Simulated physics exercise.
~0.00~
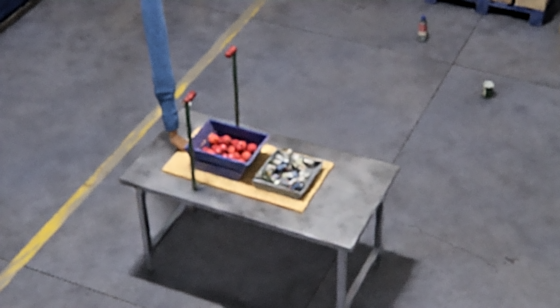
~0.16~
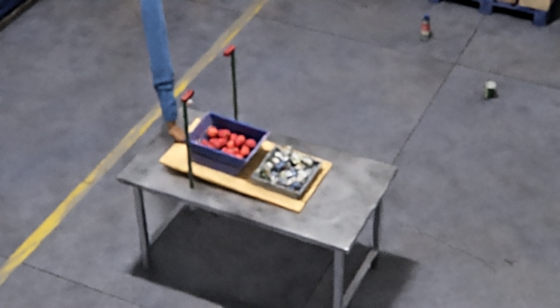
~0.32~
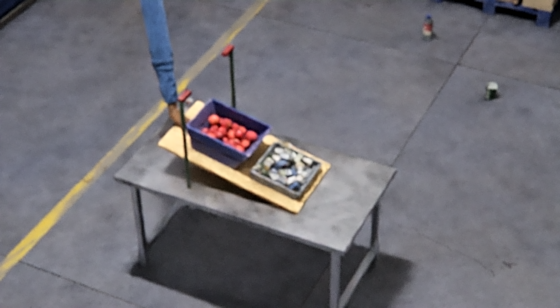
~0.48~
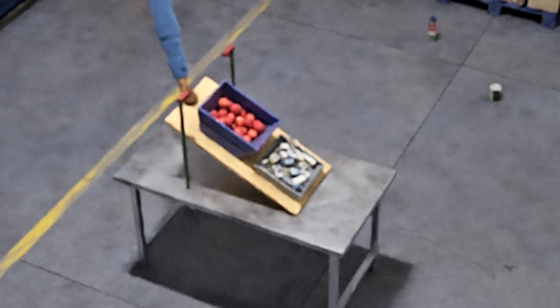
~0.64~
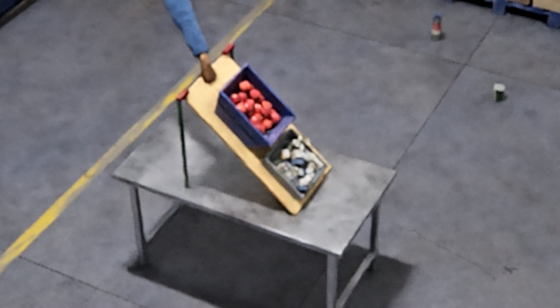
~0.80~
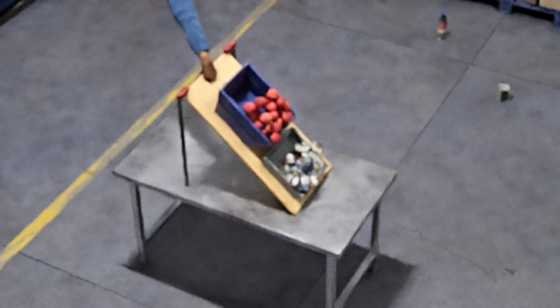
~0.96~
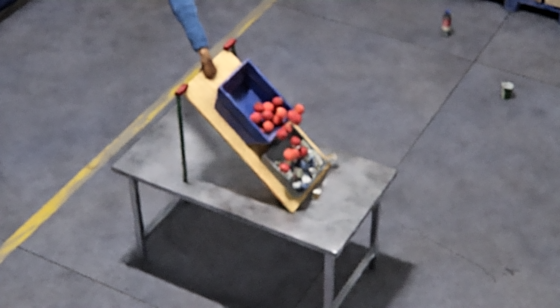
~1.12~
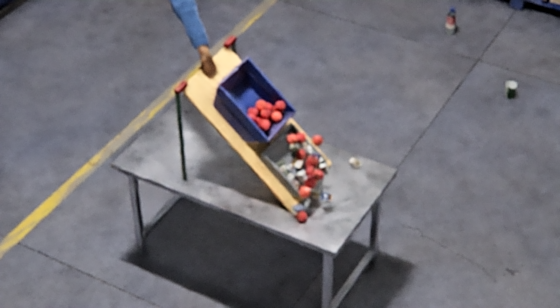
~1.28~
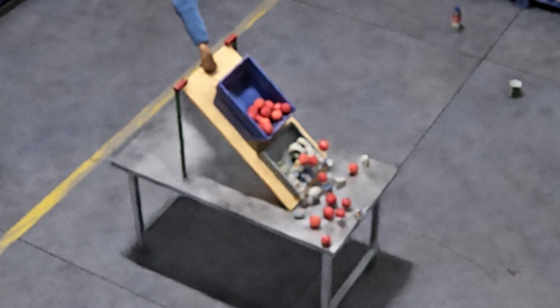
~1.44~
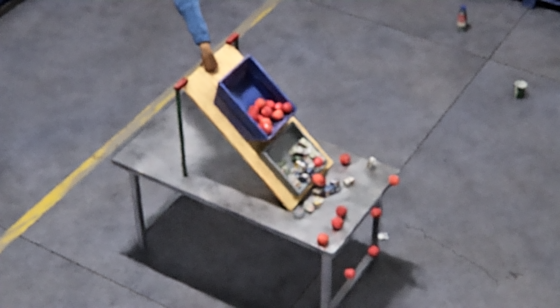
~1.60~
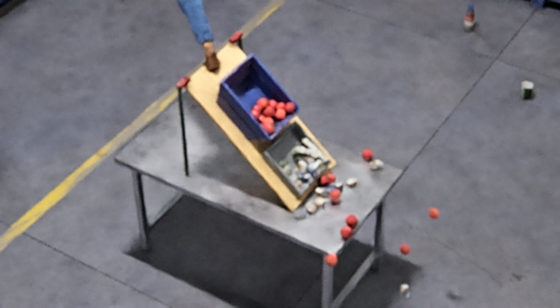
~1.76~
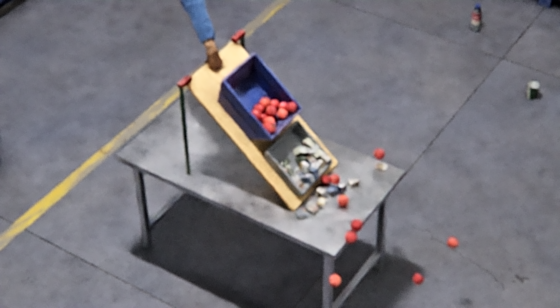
A hand tilts a board holding two crates, and tomatoes and small cartons spill off the table.
